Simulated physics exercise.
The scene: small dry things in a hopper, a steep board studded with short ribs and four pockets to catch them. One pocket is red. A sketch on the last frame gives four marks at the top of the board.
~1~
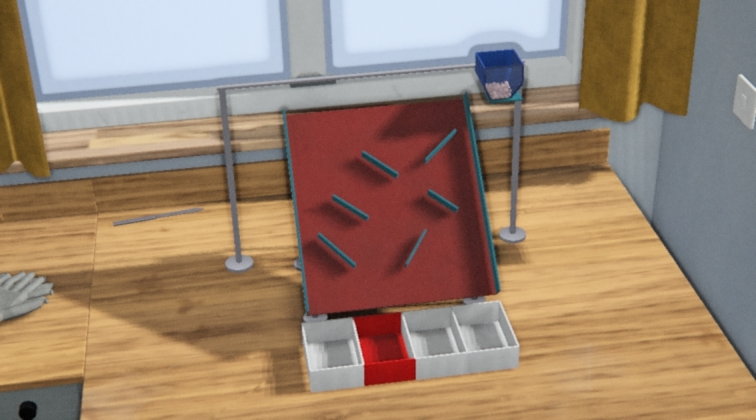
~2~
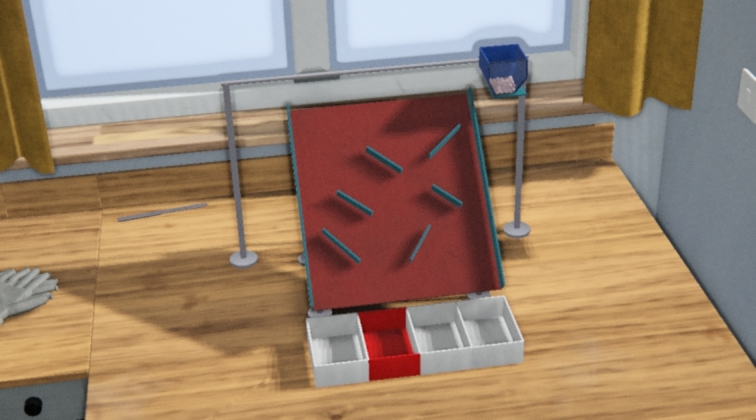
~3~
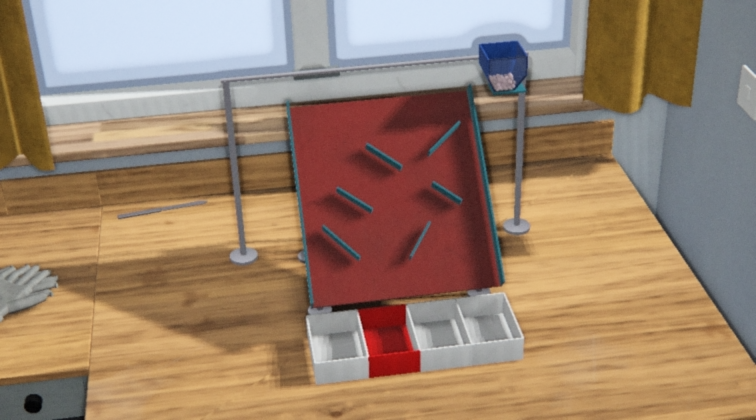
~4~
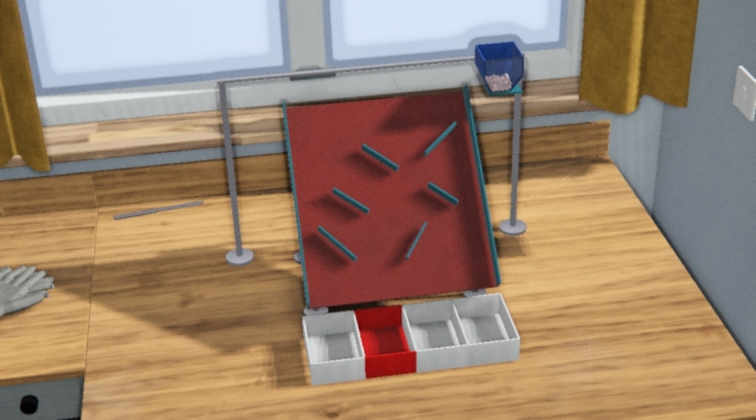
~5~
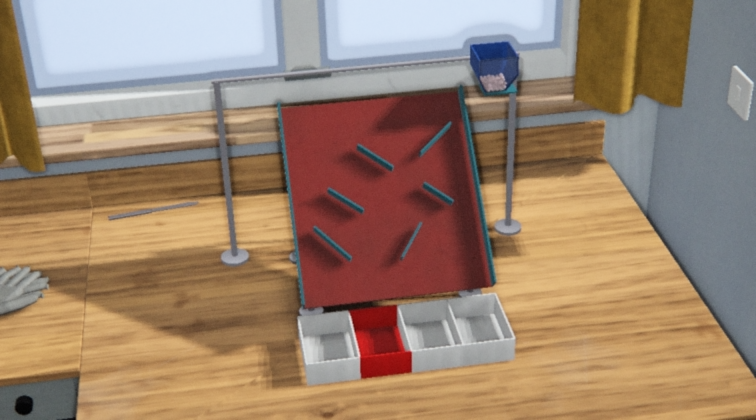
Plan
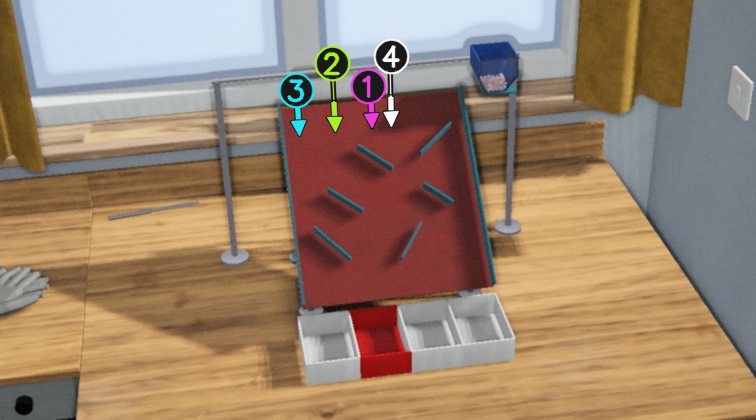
Steep red board with short teal ribs standing motionless above four pockets, one red, a blue hopper at upper right.
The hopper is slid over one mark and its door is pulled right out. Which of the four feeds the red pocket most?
2 is best.
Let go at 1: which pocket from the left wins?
The fourth from the left.
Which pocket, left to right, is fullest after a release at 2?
The second from the left.
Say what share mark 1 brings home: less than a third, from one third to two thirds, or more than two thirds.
Mark 1 gives less than a third.
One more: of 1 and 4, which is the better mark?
Mark 4.
On the marked copy, mark 1 meets the board at (371, 122); mark 2 meets the board at (335, 126); mark 3 meets the board at (299, 130); mark 4 meets the board at (391, 121).
With 1, about a quarter in the red pocket, about two thirds in other pockets, a small part outside the box.
With 2, about half in the red pocket, about a quarter in other pockets, about a quarter outside the box.
With 3, about a third in the red pocket, about half in other pockets, a small part outside the box.
With 4, about a third in the red pocket, about half in other pockets, about a quarter outside the box.
